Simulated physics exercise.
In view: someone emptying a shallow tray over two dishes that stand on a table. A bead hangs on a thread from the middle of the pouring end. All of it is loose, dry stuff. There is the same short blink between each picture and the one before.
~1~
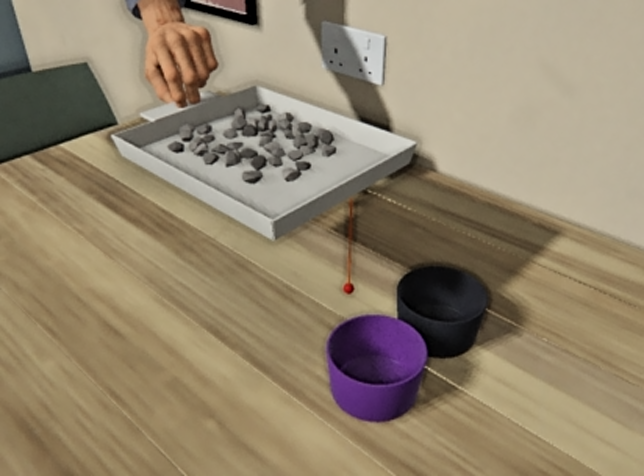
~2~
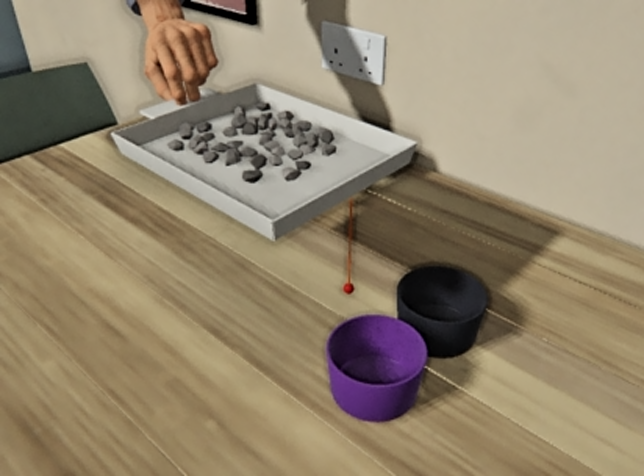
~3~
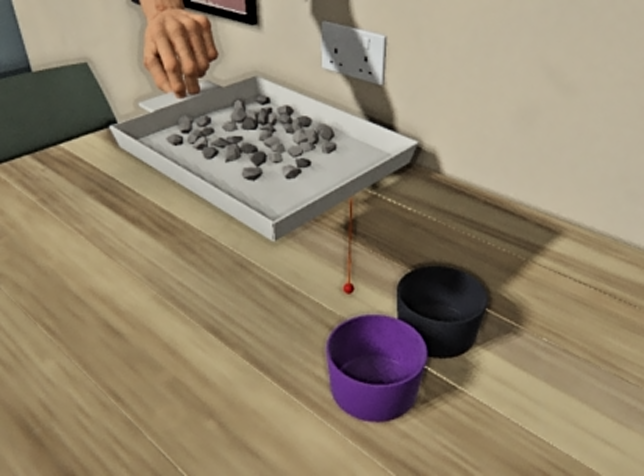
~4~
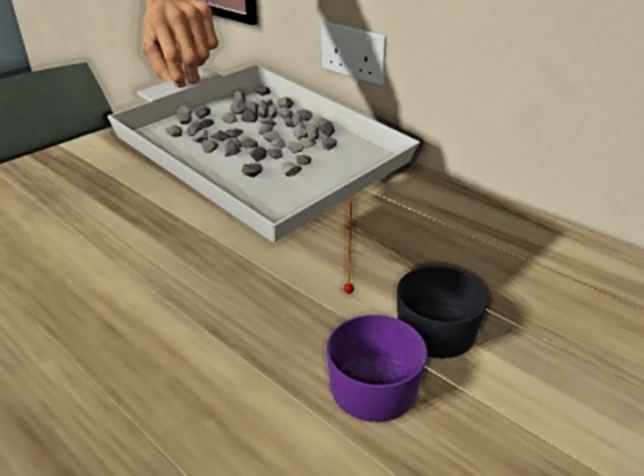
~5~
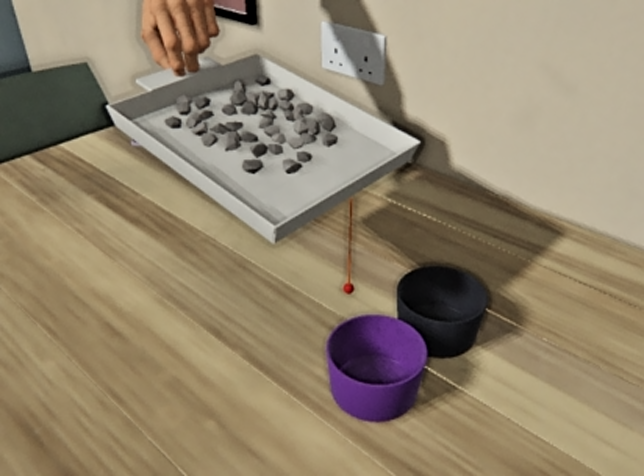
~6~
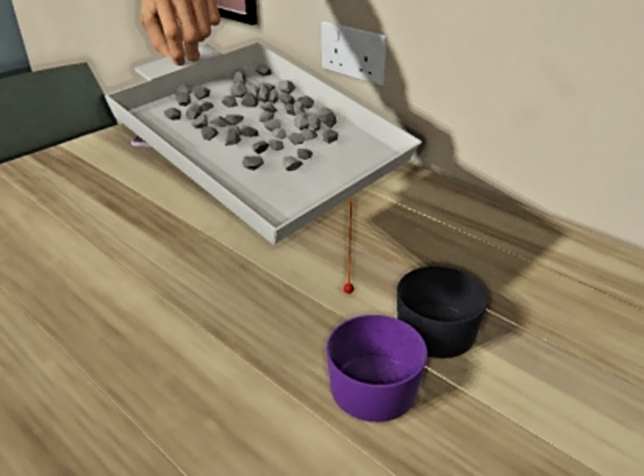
At the start, a hand holds a shallow white tray of grey stones level above a wooden table, near a purple dish and a black dish. The hand then gradually raises the back of the tray, tilting it slightly towards its near corner, while the stones barely shift and the red bead hangs still.
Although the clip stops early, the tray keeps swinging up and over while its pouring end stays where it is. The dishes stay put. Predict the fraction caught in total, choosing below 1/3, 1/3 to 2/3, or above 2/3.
Middle range.
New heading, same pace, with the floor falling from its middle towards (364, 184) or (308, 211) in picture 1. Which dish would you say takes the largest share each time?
For the first aim the right side, for the second the left side.
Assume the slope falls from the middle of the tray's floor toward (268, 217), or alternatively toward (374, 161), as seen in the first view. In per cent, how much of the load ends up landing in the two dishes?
About 0 and 0 per cent.
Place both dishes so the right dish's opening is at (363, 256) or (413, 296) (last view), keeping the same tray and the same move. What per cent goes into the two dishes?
Close to 0 in a hundred, then close to 80 in a hundred.
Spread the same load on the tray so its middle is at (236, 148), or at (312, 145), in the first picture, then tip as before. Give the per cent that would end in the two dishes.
Around 50 then around 70 per cent.
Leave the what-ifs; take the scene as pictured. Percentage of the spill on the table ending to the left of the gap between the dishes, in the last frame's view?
Roughly 90 in a hundred.
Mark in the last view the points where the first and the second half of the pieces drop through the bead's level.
Initially about (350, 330); subsequently about (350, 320).
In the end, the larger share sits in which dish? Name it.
Looks like the left-placed one wins this one.
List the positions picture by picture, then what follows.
In the first picture, corners of the pouring end near (272, 216) and (410, 142), level; middle of the load near (266, 141), bits of gravel; left dish near (415, 391); right dish near (477, 329); bead on its thread near (349, 288).
In the second picture, corners of the pouring end near (273, 217) and (410, 142), level; middle of the load near (266, 140).
In the third picture, corners of the pouring end near (273, 218) and (411, 142), tipped barely, lowest at the left corner; middle of the load near (266, 136).
In the fourth picture, corners of the pouring end near (274, 220) and (412, 142), tipped a little, lowest at the left corner; middle of the load near (266, 130).
In the fifth picture, corners of the pouring end near (275, 222) and (413, 141), tipped a little, lowest at the left corner; middle of the load near (267, 123).
In the sixth picture, corners of the pouring end near (276, 224) and (414, 141), tipped a little, lowest at the left corner; middle of the load near (267, 117); left dish near (415, 391); right dish near (477, 329).
Shortly afterwards, tray tipped steeply; all but a few on the tray; only a few in the air.
Next, tray tipped right over; the bulk on the tray; a little in the left dish; a little outside both; a little in the air.
Some moments later, tray tipped past a quarter turn; near half in the left dish; a little in the right dish; near a third outside both.
In the end, tray tipped past a quarter turn; near half in the left dish; a little in the right dish; near a third outside both.
